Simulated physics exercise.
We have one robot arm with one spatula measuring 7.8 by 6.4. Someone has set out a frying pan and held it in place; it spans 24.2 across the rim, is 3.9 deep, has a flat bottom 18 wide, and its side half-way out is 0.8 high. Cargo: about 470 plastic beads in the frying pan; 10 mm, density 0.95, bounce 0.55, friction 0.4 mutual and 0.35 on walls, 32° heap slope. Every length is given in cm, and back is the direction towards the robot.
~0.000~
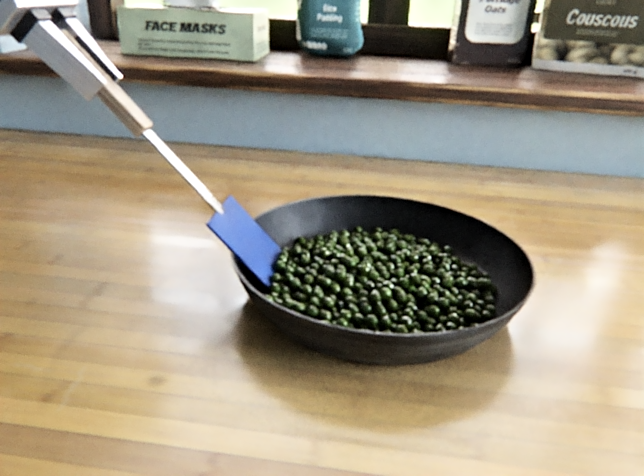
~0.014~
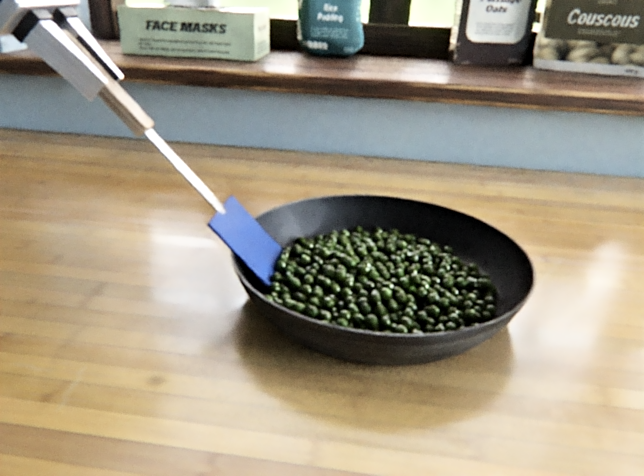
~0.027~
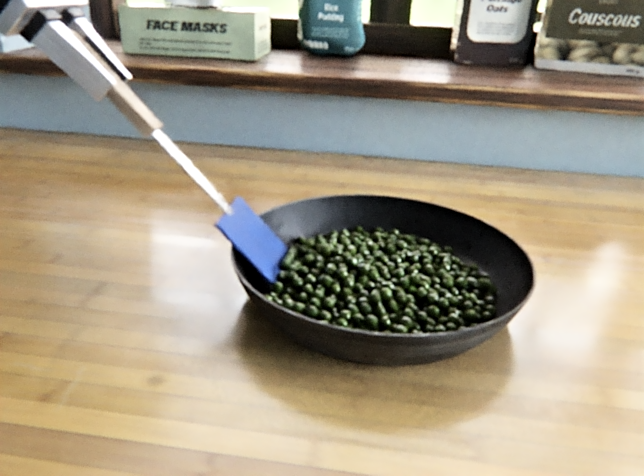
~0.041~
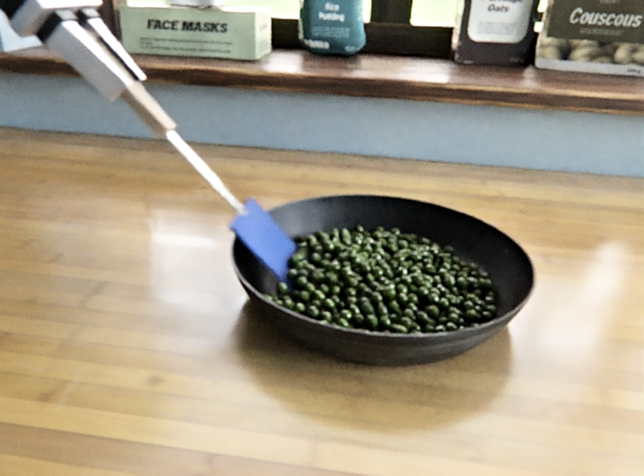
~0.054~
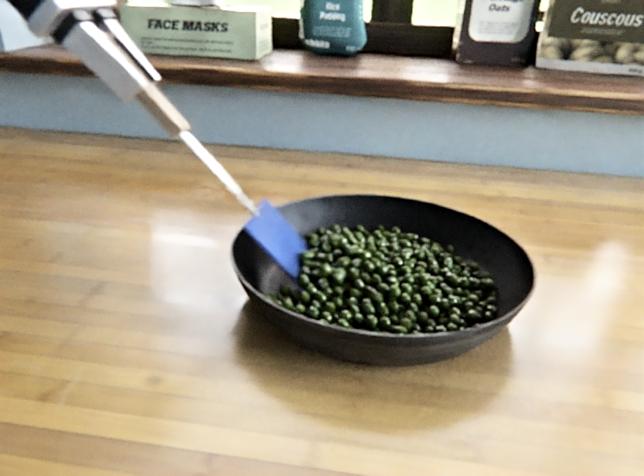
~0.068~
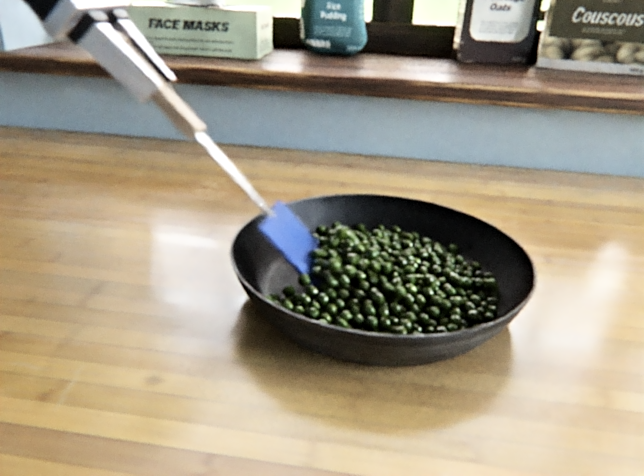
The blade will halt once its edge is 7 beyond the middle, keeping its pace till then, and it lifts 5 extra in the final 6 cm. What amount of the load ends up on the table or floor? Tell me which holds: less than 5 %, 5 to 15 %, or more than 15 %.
5 to 15 % holds.
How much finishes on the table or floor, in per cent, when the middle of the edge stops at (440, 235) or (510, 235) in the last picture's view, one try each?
First try roughly 5 percent, second roughly 10 percent.
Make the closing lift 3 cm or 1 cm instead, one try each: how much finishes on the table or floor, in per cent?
Roughly 5 % and then 0 %.
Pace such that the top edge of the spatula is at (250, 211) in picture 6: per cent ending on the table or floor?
0 %.
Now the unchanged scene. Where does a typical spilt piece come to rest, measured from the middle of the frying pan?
I reckon close to 46 centimetres.
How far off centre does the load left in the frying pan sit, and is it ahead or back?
Ahead, by about 3.0 cm.
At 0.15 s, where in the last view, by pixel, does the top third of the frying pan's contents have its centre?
Around (423, 270).
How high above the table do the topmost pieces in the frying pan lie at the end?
Close to 3.5 centimetres high.
By 0.11 s, sloping 47°, highest piece 6 above the table; 471 in the frying pan.
By 0.15 s, sloping 47°, highest piece 6 above the table; 471 in the frying pan.
By 0.37 s, sloping 47°, highest piece 5 above the table; 436 in the frying pan, 35 on the table or floor.
By 1.42 s, sloping 47°, highest piece 3 above the table; 436 in the frying pan, 35 on the table or floor.
Final count, 436 in the frying pan, 35 on the table or floor. That is 7 % on the table or floor.
